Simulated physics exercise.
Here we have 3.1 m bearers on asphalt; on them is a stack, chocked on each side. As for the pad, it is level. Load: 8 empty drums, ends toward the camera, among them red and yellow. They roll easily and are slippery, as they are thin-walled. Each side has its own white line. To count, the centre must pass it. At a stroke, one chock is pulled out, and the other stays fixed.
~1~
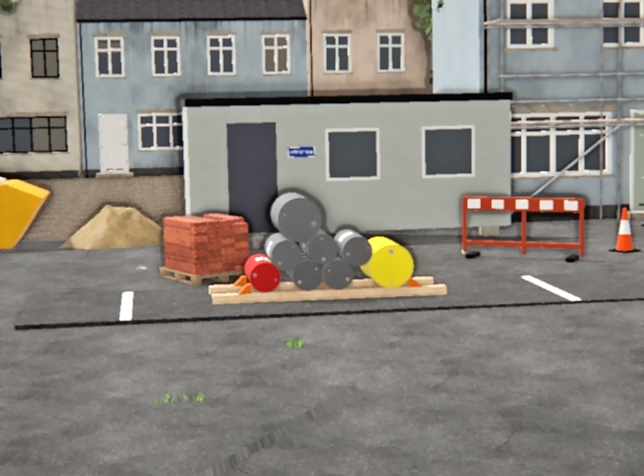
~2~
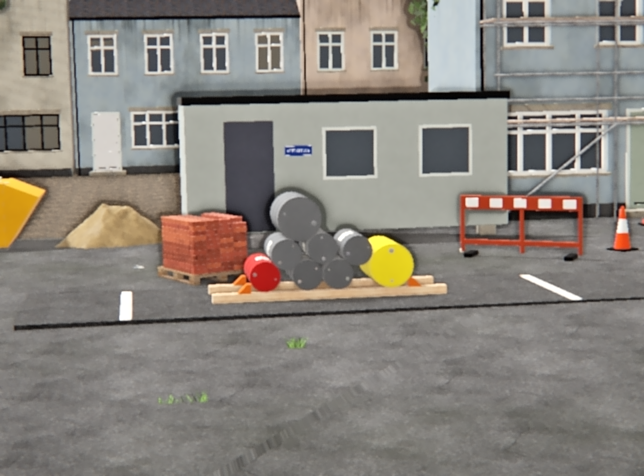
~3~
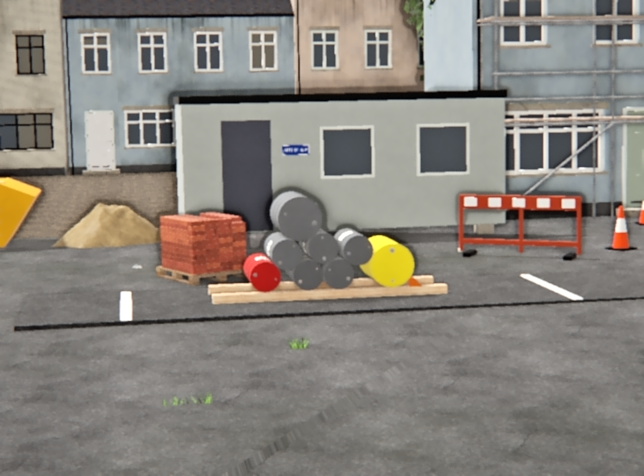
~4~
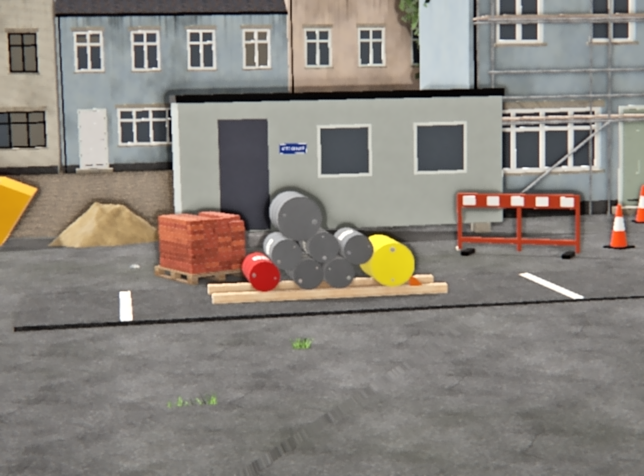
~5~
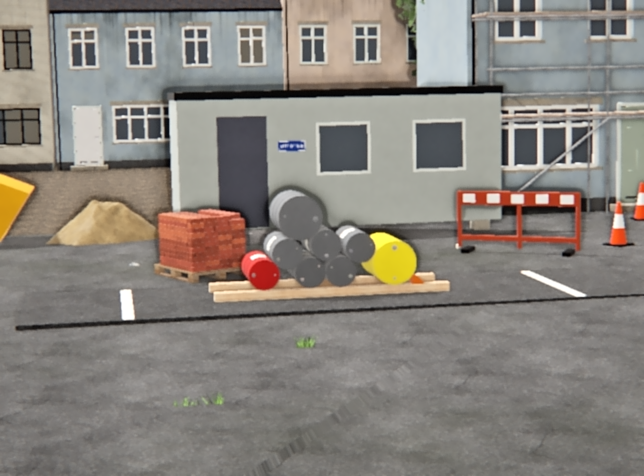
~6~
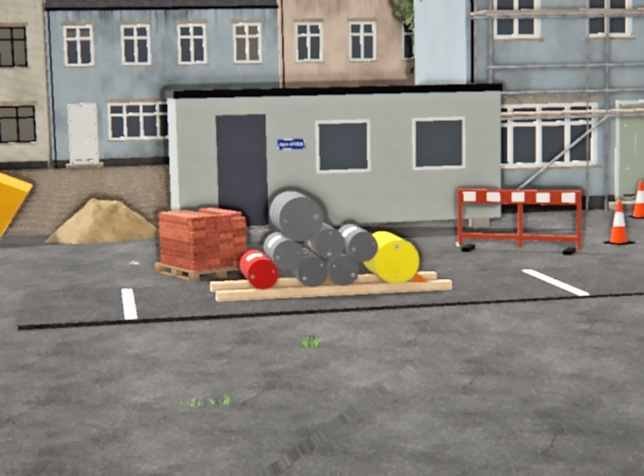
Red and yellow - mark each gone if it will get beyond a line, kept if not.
Red drum: Gone, yellow: Kept.
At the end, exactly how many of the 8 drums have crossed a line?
The number is 2.
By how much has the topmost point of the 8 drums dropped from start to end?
Comparing start and end, it's lower by about 50 cm.
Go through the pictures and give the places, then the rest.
In the first frame, red at (265, 278), yellow at (392, 266); both chocks in; lines at (127, 308) and (554, 290); the pad is level; 4 of the 8 form the bottom row.
In the second frame, red at (265, 277), yellow at (392, 265).
In the third frame, red at (266, 278), yellow at (392, 265); left chock gone.
In the fourth frame, red at (265, 277), yellow at (393, 265).
In the fifth frame, red at (264, 275), yellow at (395, 263).
In the sixth frame, red at (263, 275), yellow at (397, 262); lines at (129, 306) and (560, 284).
Then, 1.1 s after the last picture, red is off the bearers, 95 cm short of the left line, rolling left; yellow is on the bearers, 75 cm from the bearers' right end; 0 over a line so far.
Then, 2.6 s after the last picture, red is past the left line; no change for yellow; 1 over a line so far.
At rest (5.8 s after the last picture), red is past the left line; yellow is on the bearers, 75 cm from the bearers' right end; 2 over a line so far.
